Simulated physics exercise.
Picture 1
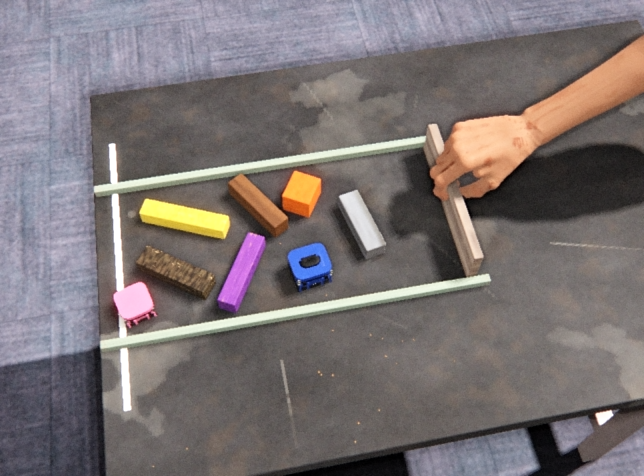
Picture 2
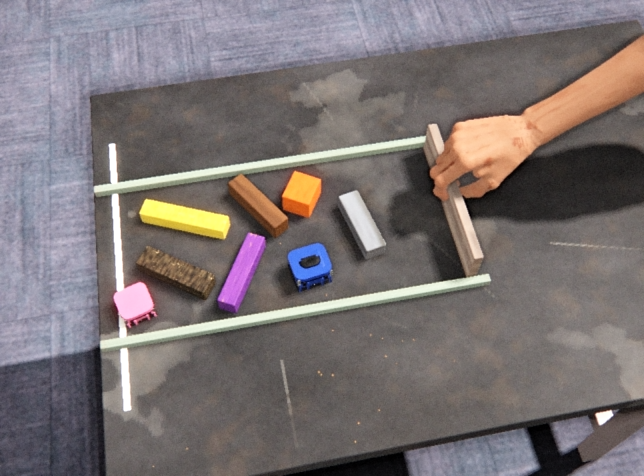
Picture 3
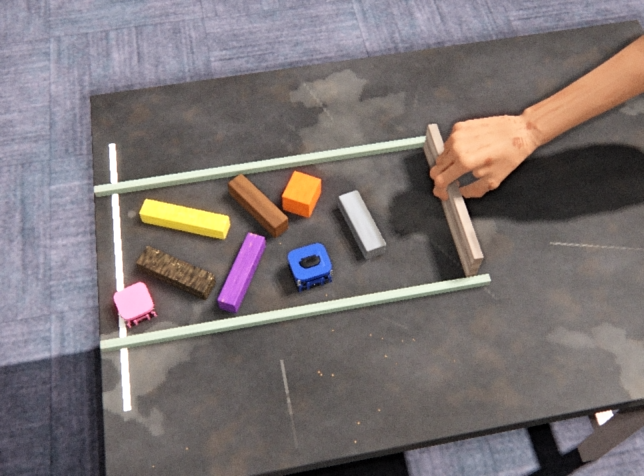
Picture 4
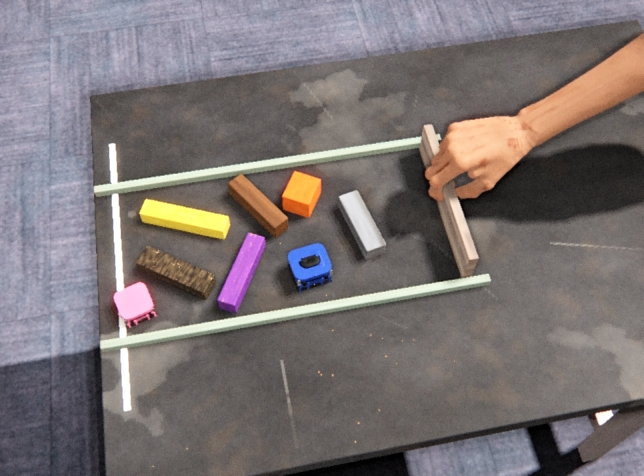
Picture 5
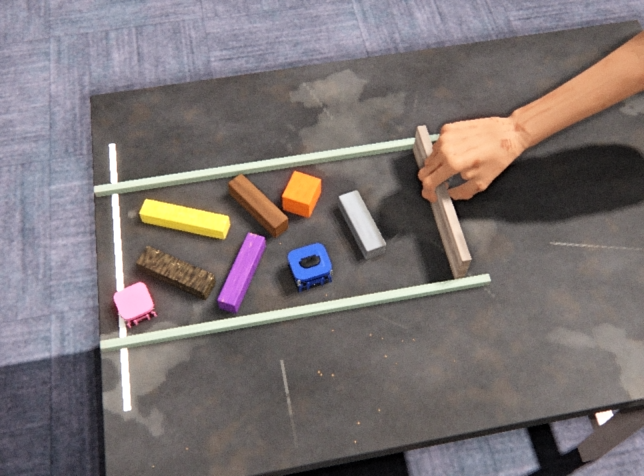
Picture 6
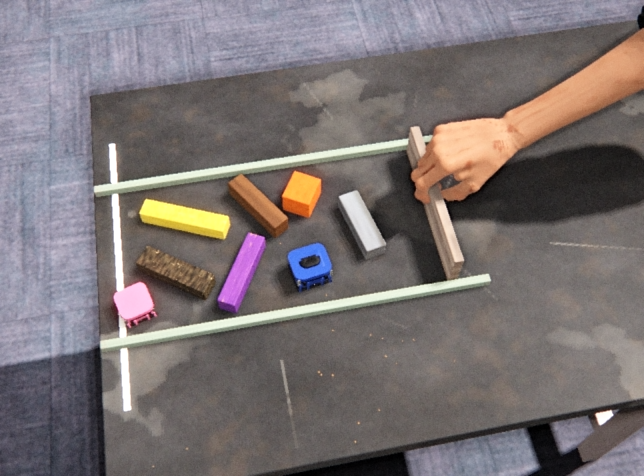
A wooden board gripped by a hand starts at rest at the right end of two pale green rails, then slides slightly left. Between it and the white tape line, the grey stick, blue piece, orange block, and brown, purple, yellow and black pieces stay still, as does the pink case by the tape.
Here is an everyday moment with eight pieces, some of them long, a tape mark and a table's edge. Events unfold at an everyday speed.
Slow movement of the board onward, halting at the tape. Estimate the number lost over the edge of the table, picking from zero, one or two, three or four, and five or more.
Lost over the edge: Five or more.
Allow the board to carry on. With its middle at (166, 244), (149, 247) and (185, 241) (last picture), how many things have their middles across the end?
Counts by place: 2 / 3 / 0.
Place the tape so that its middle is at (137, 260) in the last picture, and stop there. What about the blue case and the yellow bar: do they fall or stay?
As for the blue case, it is retained; as for the yellow bar, it is not retained.
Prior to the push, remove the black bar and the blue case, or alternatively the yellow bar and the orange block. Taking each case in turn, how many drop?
Result: 4 in the first case, with 4 in the second.
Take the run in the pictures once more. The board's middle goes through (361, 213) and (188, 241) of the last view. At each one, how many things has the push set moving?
First position 1; second position 8.
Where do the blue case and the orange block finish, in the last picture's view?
The first near (102, 321), the second near (97, 215).
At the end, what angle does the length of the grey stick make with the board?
The angle comes out near 0 degrees.
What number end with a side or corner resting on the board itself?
The number is 3.
Early on, none off yet; pink case at rest near (136, 305); black bar at rest near (176, 273); yellow bar at rest near (185, 219).
Finally, the number that fall off is five or more; lost, brown stick, purple bar, yellow bar, black bar and pink case.
